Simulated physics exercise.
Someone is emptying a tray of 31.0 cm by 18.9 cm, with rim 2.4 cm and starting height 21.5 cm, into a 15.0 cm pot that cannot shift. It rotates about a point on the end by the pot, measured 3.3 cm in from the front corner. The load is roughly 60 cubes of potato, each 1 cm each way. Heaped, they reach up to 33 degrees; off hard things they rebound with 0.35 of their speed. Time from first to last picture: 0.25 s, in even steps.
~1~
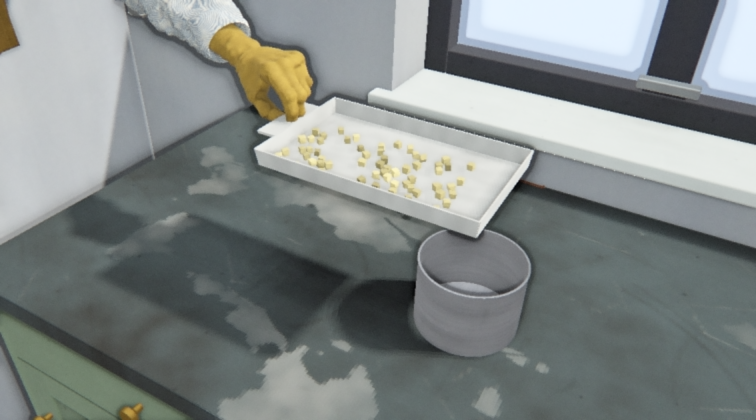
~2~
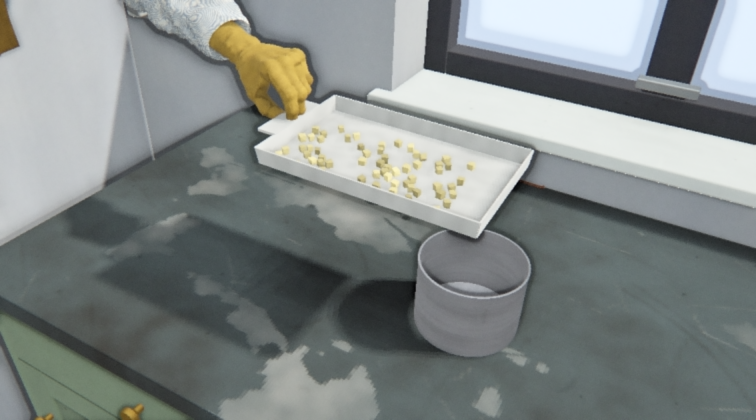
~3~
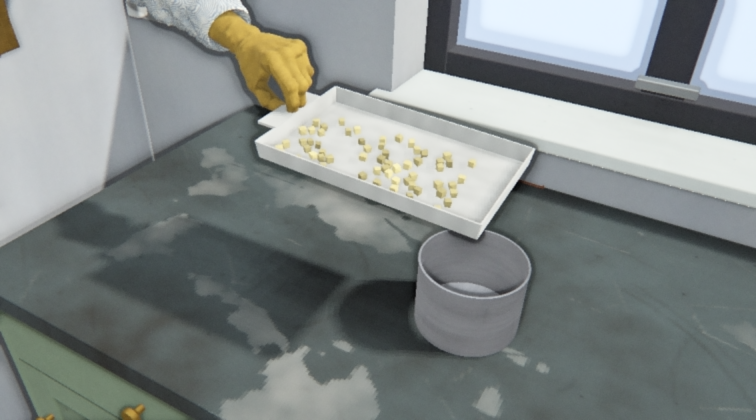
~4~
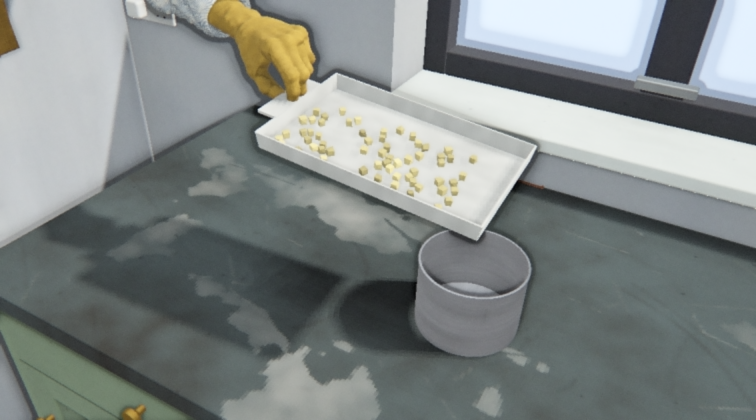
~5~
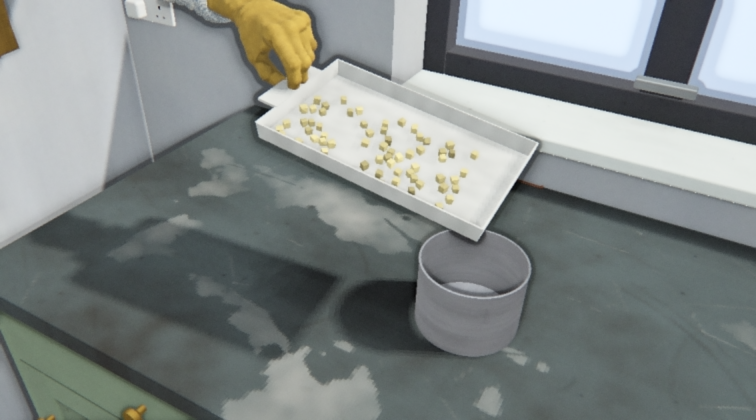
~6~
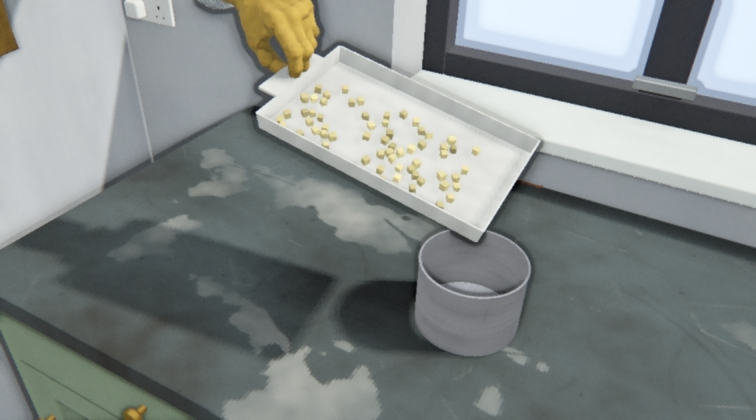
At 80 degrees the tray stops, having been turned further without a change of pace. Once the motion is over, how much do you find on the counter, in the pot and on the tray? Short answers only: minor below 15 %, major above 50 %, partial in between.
One by one: Counter: The greater amount; pot: A minor amount; left on the tray: A sizeable amount.
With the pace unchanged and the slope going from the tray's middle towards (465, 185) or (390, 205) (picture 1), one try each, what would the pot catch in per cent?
Around 5 % for the first direction, around 0 % for the second.
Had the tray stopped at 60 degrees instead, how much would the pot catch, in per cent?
It would be near 0 per cent.
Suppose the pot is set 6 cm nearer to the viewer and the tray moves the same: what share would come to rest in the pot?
Near 0 per cent in that case.
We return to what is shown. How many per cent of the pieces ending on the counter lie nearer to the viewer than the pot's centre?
I'd put it at around 100 per cent.
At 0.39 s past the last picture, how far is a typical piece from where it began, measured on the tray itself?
It has moved some 5 cm from its start.
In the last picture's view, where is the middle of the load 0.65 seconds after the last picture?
Around (472, 229).
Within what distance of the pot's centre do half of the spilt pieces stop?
About 26 cm from the centre.
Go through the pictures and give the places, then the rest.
The first frame shows tray tilt 0 degrees, front corners at (258, 148) and (478, 220); middle of the pieces at (380, 165); pot at (474, 260).
The second frame shows tray tilt 1 degrees, front corners at (258, 147) and (479, 221); middle of the pieces at (380, 164).
The third frame shows tray tilt 4 degrees, front corners at (259, 141) and (480, 222), lowest corner right front; middle of the pieces at (381, 160).
The fourth frame shows tray tilt 7 degrees, front corners at (259, 132) and (481, 224), lowest corner right front; middle of the pieces at (382, 154).
The fifth frame shows tray tilt 12 degrees, front corners at (259, 122) and (481, 226), lowest corner right front; middle of the pieces at (383, 147).
The sixth frame shows tray tilt 16 degrees, front corners at (260, 113) and (482, 228), lowest corner right front; middle of the pieces at (385, 141); pot at (474, 260).
Then, 0.39 s after the last picture, tilt 47 degrees; the tray holds 100 %, the pot 0 %.
Then, 0.65 s after the last picture, tilt 68 degrees; the tray holds 80 %, the pot 0 %.
Then, 1.01 s after the last picture, tilt 80 degrees; the tray holds 50 %, the pot 0 %.
In the end, counter 70 %, pot 0 %, tray 30 %.
